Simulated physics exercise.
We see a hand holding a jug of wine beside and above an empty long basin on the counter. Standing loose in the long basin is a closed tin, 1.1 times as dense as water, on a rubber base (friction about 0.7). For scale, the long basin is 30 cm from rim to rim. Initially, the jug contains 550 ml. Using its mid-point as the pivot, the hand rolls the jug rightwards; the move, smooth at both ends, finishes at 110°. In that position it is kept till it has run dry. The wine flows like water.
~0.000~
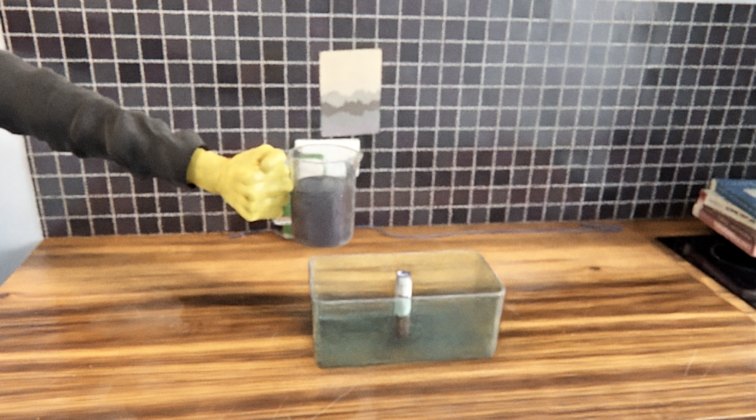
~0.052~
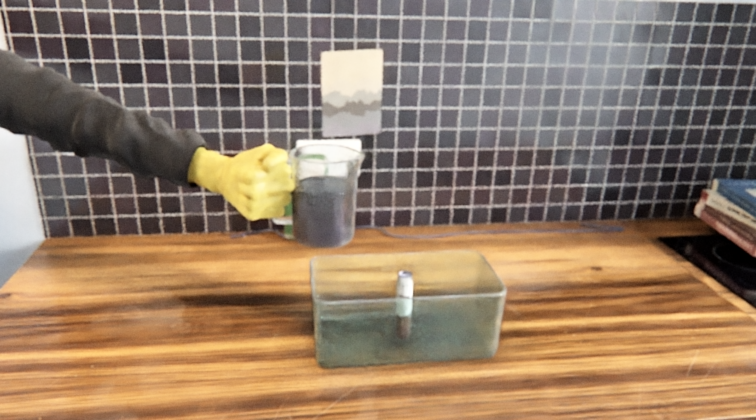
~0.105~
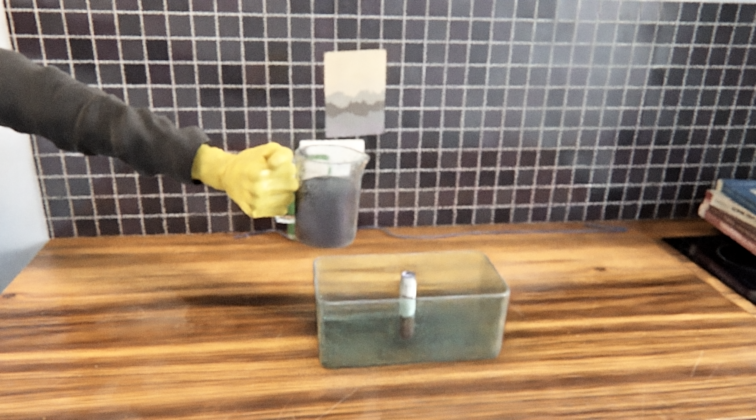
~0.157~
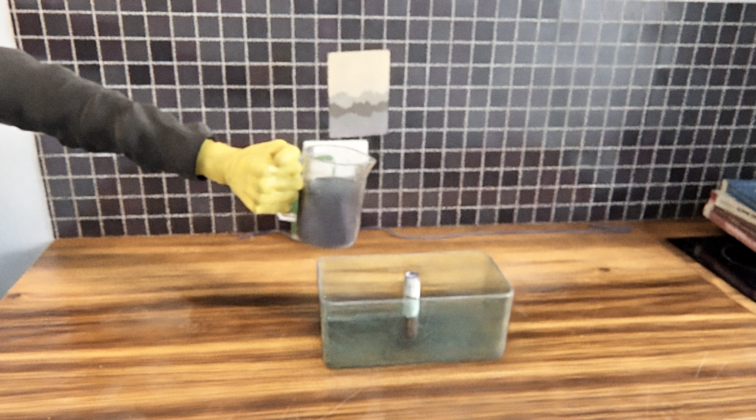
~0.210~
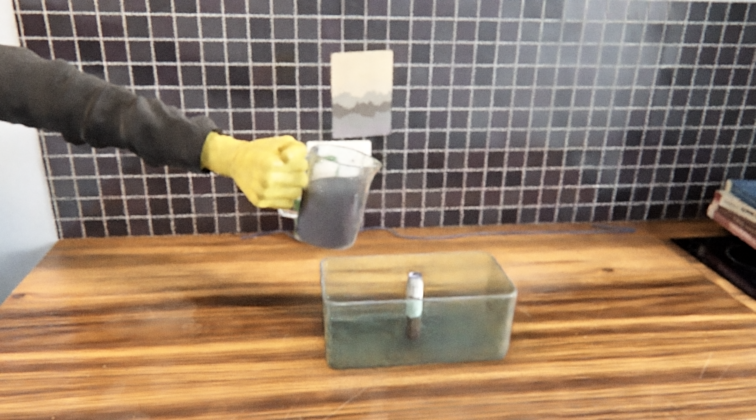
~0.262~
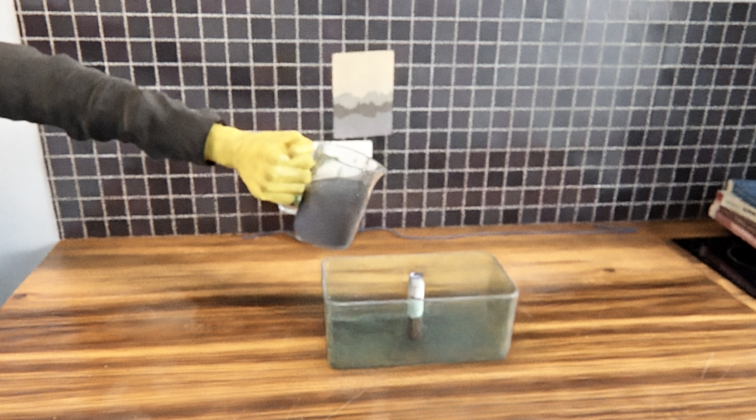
A yellow-gloved hand holds a glass jug of dark liquid above and beside a long glass basin with a small upright cylinder inside, on a wooden counter, and gradually tilts the jug modestly to the right.
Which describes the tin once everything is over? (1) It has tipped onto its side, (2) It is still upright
1.
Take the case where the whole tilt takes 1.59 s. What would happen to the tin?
The tin tips over.
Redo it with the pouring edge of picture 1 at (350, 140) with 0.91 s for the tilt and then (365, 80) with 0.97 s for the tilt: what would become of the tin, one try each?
First it tips over; then it stays on its base.
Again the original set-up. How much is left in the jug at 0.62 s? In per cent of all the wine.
Close to 90 percent of the liquid remains at that time.
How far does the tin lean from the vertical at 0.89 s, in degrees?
About 0 degrees from upright.
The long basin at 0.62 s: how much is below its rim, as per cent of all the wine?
Around 0 percent.
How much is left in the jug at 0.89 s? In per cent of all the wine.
30 %.
Then, 0.62 s in, the tilt is 79° and 90 per cent is still to pour; the tin stands where it began.
Then, 0.89 s in, the tilt is 108° and 29 per cent is still to pour; the tin stands where it began.
Then, 1.17 s in, the tilt is 110° and 2 per cent is still to pour; the tin lies on its side.
Then, 1.47 s in, the tilt is 110° and 0 per cent is still to pour; the tin lies on its side.
Finally, the tin lies on its side.
